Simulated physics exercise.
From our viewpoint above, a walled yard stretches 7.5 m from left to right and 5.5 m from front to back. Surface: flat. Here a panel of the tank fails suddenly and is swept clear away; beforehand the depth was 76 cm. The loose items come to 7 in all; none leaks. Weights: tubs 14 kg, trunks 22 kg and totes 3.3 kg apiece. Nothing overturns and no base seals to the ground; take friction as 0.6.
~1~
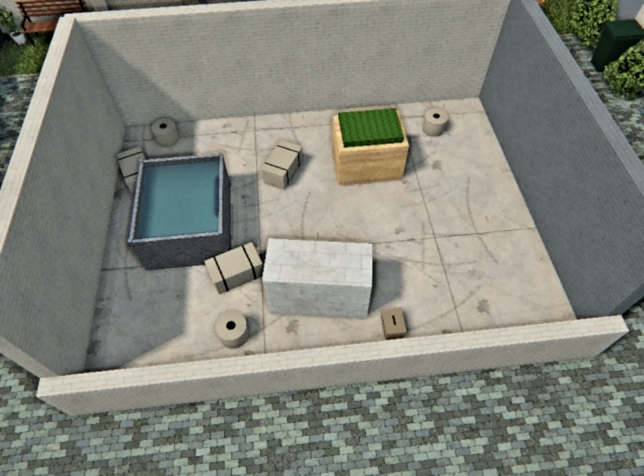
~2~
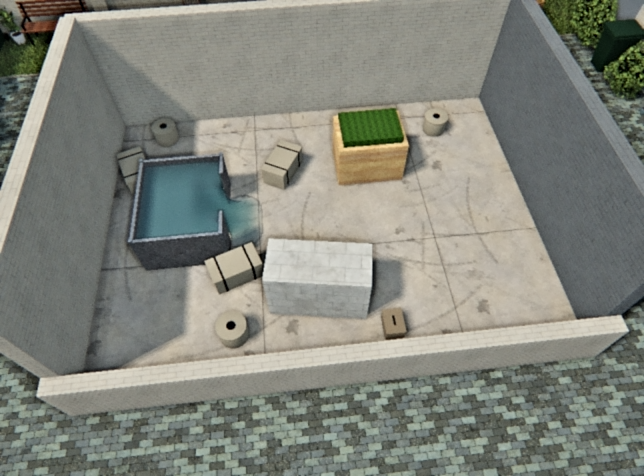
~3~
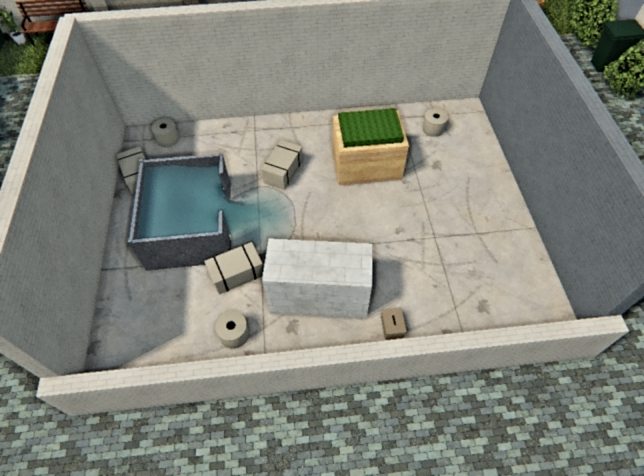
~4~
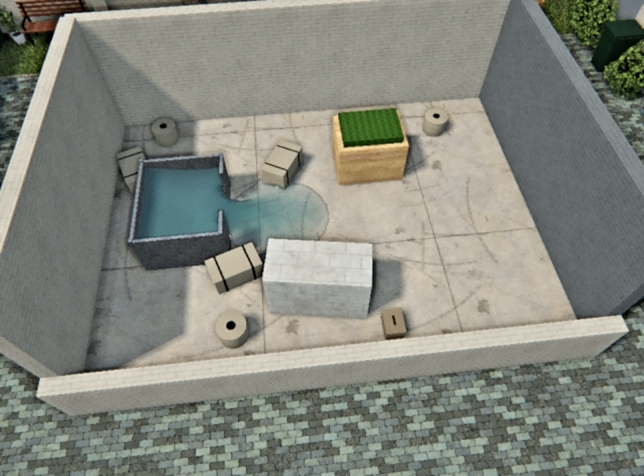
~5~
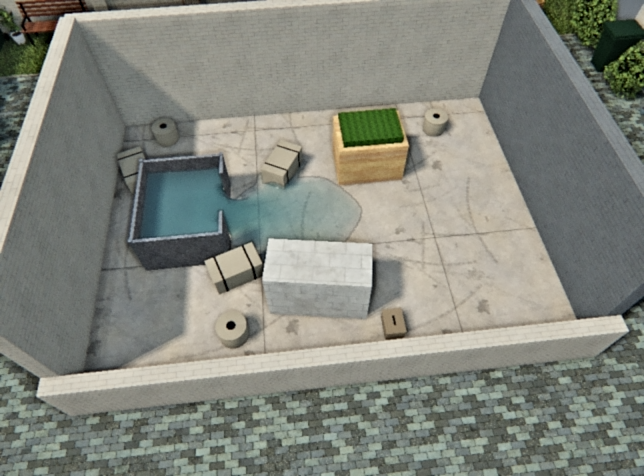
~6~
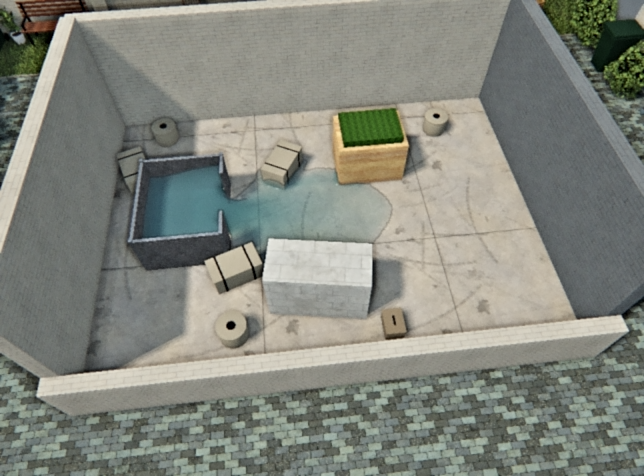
Water pours through a gap in the tank's right side and spreads rightward across the yard.
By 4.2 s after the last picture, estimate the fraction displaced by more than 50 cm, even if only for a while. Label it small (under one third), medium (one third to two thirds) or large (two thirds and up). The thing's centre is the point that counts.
Small.
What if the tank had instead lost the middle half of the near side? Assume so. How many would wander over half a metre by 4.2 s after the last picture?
Then it comes to 3 of them.
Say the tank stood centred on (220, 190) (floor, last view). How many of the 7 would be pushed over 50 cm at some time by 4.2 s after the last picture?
1.
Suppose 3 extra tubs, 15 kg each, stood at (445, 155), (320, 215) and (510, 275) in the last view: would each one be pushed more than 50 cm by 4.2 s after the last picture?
First stays inside, second goes beyond, third goes beyond.
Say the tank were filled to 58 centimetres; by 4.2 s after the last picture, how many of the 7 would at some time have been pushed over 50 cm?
You'd get 0 in that case.
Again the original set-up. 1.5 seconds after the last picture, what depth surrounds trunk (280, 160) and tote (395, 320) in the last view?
Close to 3 and 0 centimetres.
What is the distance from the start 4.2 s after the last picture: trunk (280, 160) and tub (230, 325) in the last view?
The first is off by 100 cm, the second by 0 cm.
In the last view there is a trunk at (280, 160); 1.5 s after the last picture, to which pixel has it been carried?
Position: About (285, 123).
Then, 0.4 s after the last picture 0 of 7 are over 50 cm from their spots; 0 afloat.
Then, 1.5 s after the last picture 1 of 7 are over 50 cm from their spots; 0 afloat.
Then, 2.8 s after the last picture 1 of 7 are over 50 cm from their spots; 0 afloat.
Then, 4.2 s after the last picture 1 of 7 are over 50 cm from their spots, and 1 have been at some point; 0 afloat.
